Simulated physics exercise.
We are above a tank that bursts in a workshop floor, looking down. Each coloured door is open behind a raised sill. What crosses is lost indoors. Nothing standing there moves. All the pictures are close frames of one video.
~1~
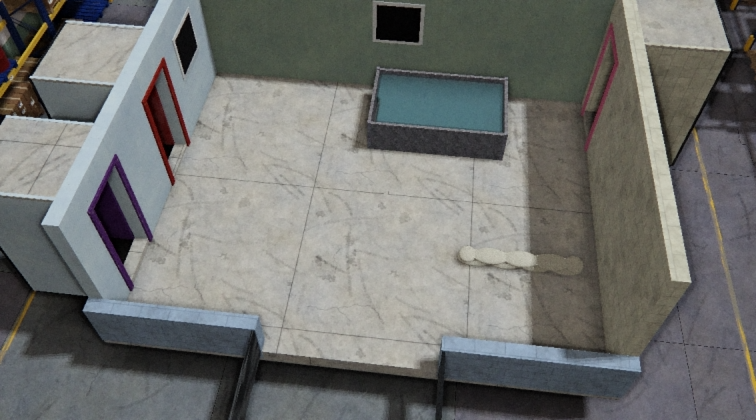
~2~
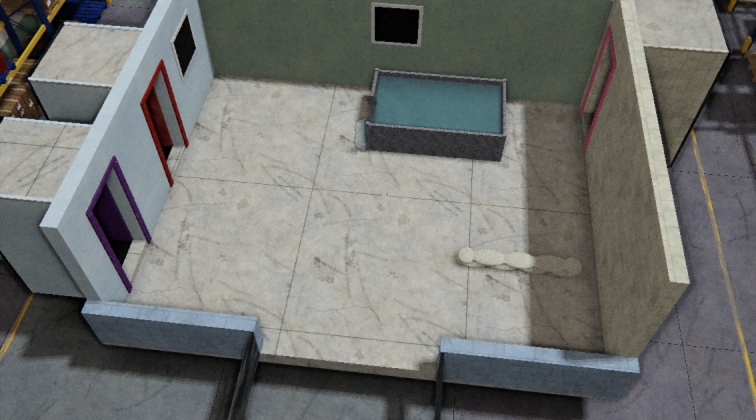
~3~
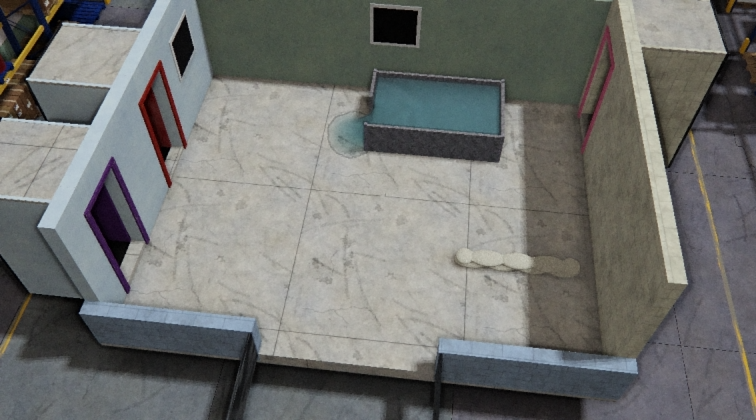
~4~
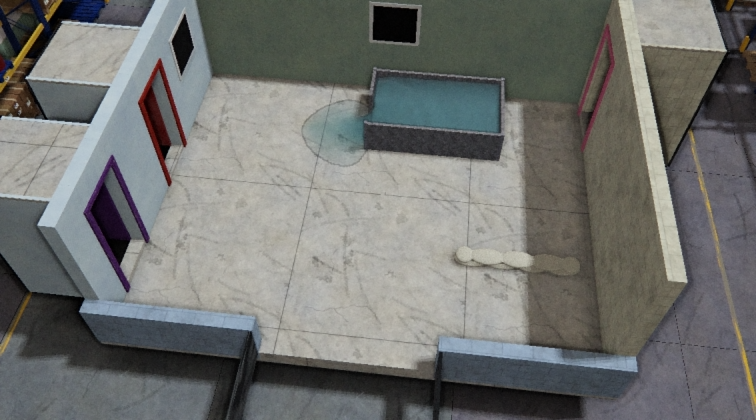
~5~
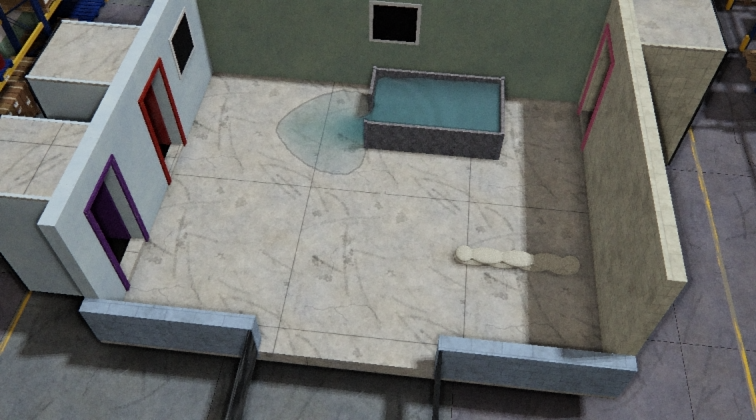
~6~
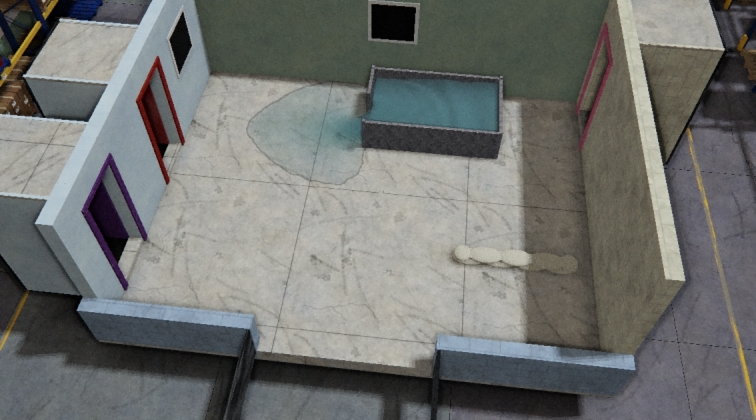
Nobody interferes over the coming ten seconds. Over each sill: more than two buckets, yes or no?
Red door: Yes, more; purple door: No, not more; pink door: No, not more.
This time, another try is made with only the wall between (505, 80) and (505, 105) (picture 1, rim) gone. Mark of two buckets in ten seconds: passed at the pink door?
One by one: The pink one is over.
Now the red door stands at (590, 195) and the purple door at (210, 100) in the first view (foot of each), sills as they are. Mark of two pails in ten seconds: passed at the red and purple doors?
Result: Red door no, purple door yes.
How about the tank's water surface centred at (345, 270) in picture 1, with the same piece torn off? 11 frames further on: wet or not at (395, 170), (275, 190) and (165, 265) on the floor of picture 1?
Result: Spared; spared; inundated.
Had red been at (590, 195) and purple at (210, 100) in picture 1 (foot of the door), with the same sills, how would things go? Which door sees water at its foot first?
My pick is the door marked purple.
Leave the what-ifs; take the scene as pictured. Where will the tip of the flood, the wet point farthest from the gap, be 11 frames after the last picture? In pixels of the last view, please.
I'd put it around (149, 232).
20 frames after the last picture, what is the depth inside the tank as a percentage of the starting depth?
I'd put it near 52 per cent.
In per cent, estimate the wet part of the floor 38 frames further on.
Close to 45 percent, by my reckoning.
A moment on, water covers 25 % of the floor; the red door not reached, the purple door not reached, the pink door not reached.
Next, water covers 30 % of the floor; the red door under two buckets in, the purple door not reached, the pink door not reached.
Then, water covers 35 % of the floor; the red door over two buckets in, the purple door wet at the sill, nothing in, the pink door not reached.
Later, water covers 45 % of the floor; the red door far over two buckets in, the purple door wet at the sill, nothing in, the pink door not reached.
In the end, water covers 75 % of the floor; the red door far over two buckets in, the purple door under two buckets in, the pink door wet at the sill, nothing in.
